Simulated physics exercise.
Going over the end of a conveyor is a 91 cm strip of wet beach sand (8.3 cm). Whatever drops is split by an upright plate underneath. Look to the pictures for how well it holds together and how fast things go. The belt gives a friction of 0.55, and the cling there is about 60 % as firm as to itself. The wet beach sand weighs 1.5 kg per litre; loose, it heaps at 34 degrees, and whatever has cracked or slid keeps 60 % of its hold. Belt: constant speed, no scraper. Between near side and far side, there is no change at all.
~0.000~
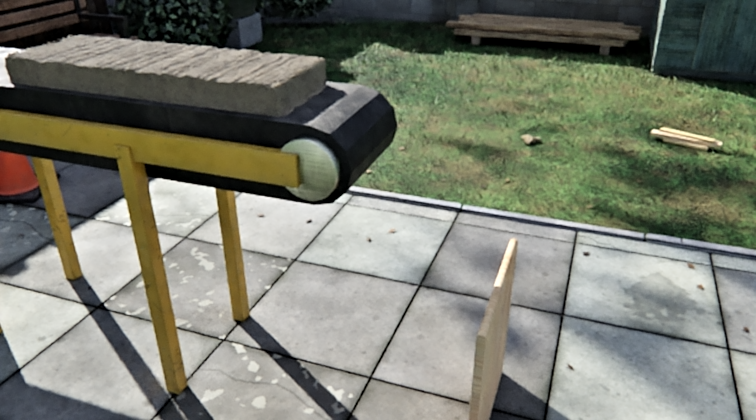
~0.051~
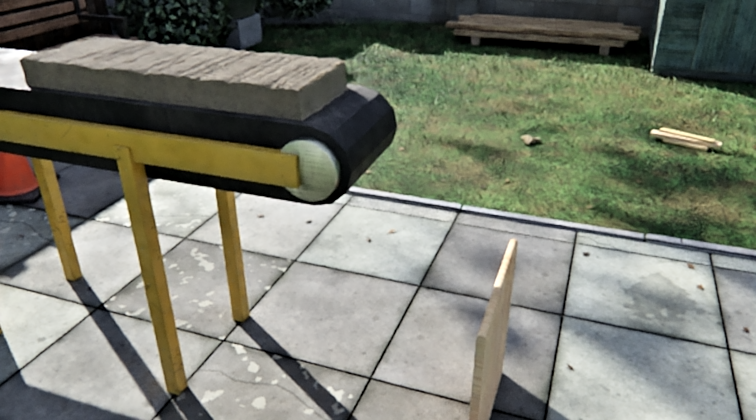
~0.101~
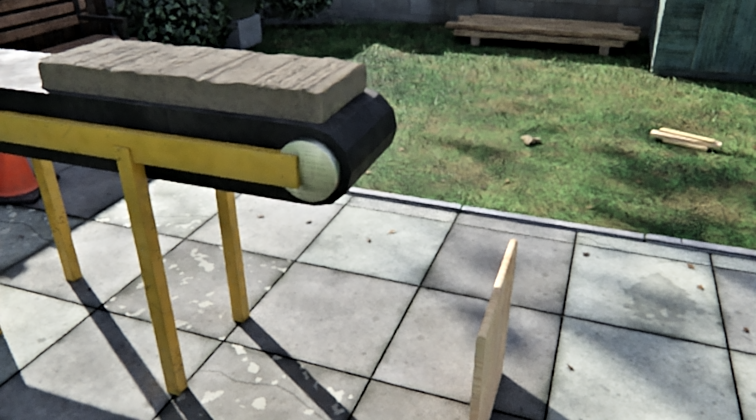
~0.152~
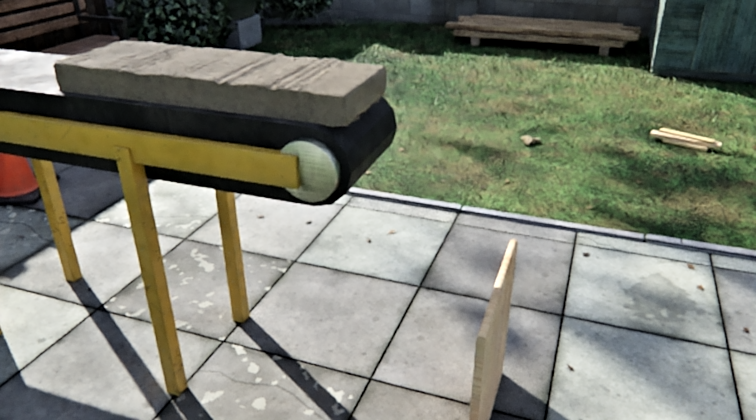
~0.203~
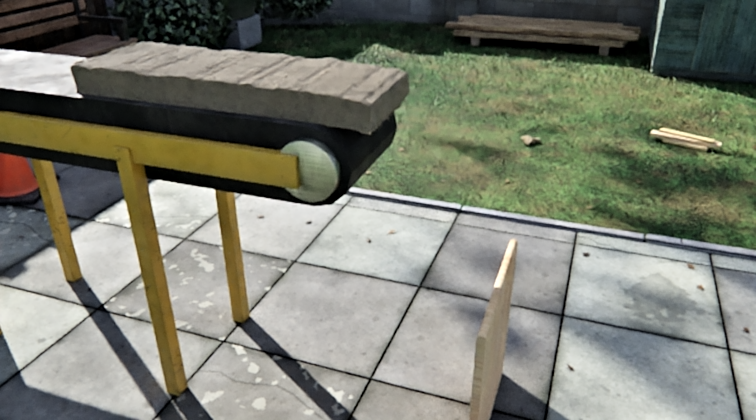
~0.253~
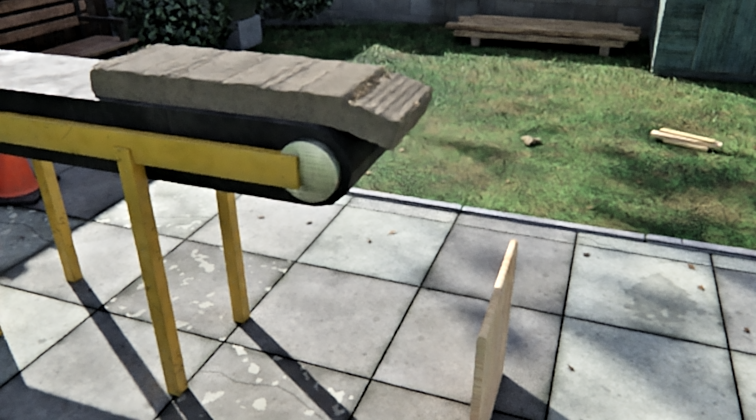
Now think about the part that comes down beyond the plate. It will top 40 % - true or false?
True.
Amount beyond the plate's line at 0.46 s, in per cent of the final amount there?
About 0 %.
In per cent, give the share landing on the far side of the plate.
50 %.
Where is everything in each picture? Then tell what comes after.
The first picture shows leading edge of the wet beach sand at (276, 97).
The second picture shows leading edge of the wet beach sand at (299, 100).
The third picture shows leading edge of the wet beach sand at (321, 103), 3 % of it past the top of the roller, in one piece.
The fourth picture shows leading edge of the wet beach sand at (345, 107), 10 % of it past the top of the roller, in one piece.
The fifth picture shows leading edge of the wet beach sand at (371, 113), 17 % of it past the top of the roller, in one piece.
The sixth picture shows leading edge of the wet beach sand at (398, 130), 24 % of it past the top of the roller, cracking.
After 0.46 s, 1 % is beyond the plate's line.
After 0.69 s, 18 % is beyond the plate's line.
After 0.93 s, 38 % is beyond the plate's line.
After 1.17 s, 53 % is beyond the plate's line.
After 2.33 s, at the end, 52 % is beyond the plate's line.
